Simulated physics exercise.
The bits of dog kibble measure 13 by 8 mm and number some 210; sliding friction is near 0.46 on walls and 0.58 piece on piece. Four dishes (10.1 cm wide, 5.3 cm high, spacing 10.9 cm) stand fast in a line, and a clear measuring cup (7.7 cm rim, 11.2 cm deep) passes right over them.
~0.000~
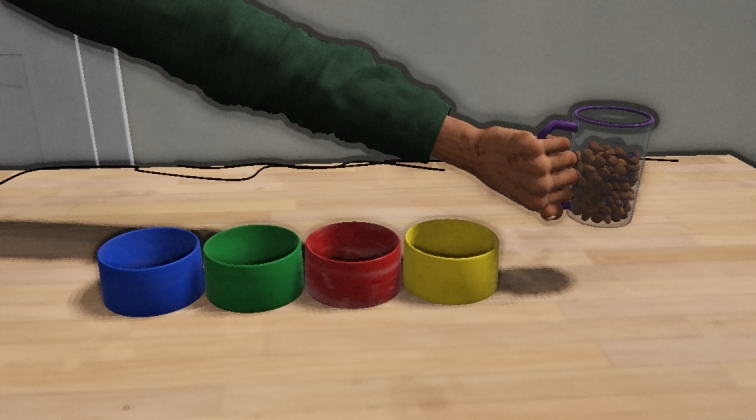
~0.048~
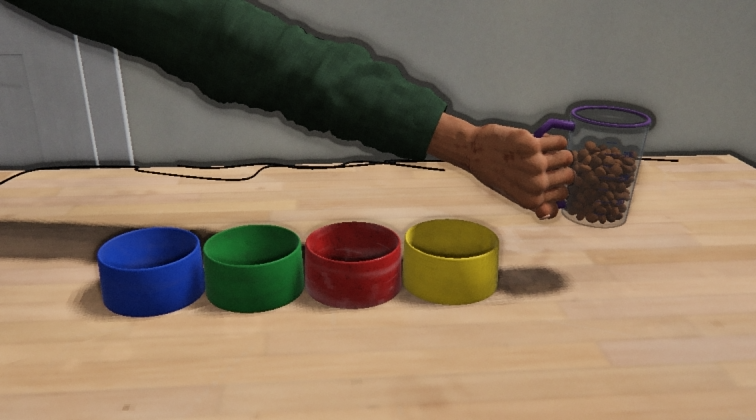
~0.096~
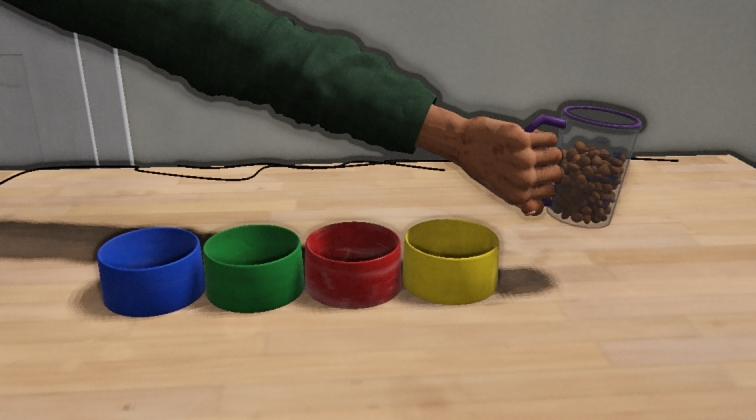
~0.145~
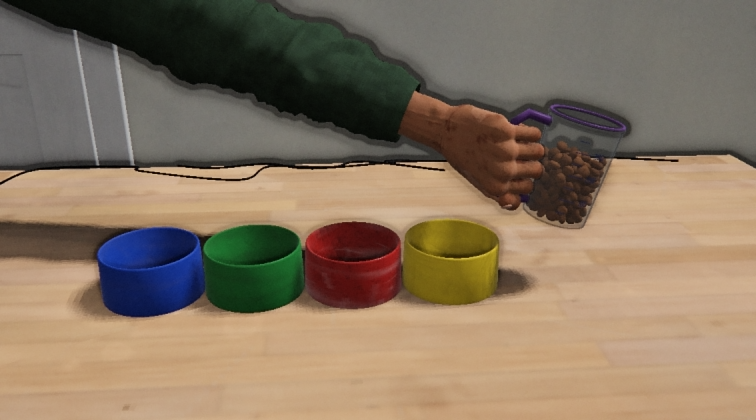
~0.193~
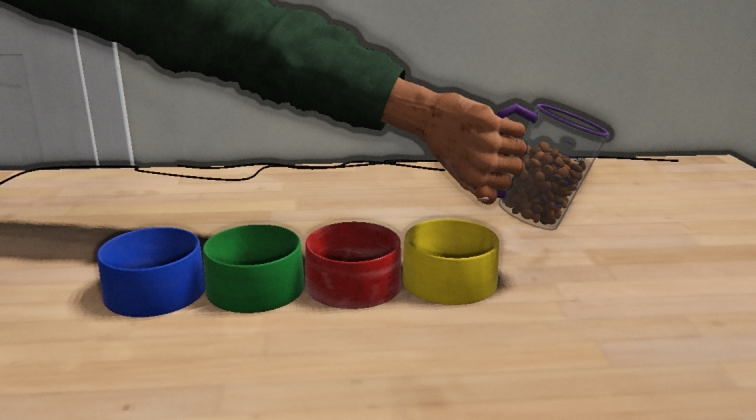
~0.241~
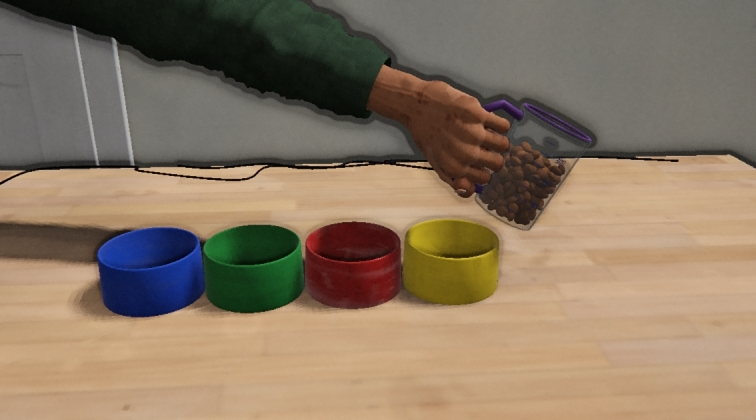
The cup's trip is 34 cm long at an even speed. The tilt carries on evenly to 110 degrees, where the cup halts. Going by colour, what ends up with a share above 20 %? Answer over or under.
Red dish: Over; blue dish: Under; green dish: Under; yellow dish: Under; on the counter: Under.
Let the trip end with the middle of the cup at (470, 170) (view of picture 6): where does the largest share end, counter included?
The winner: Counter.
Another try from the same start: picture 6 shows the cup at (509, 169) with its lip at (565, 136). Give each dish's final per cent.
Red 90, blue 0, green 0, yellow 0.
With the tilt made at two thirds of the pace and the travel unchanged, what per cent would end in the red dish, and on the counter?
Then: Red 90; counter 0.
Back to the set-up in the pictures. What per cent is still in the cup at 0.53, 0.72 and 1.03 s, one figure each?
In turn: 100, 100, 90.
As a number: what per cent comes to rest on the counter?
Roughly 0 per cent.
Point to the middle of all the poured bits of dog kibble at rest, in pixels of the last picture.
Around (349, 266).
Then, at 0.53 s, tilt 68 degrees; cup holds 100 %.
After 0.72 s, tilt 96 degrees; cup holds 100 %.
Then, at 1.03 s, tilt 110 degrees; cup holds 90 %, red 10 %.
By 3.1 s all is still; red 95 %, blue 0 %, green 0 %, yellow 0 %, counter 0 %, cup 5 %.
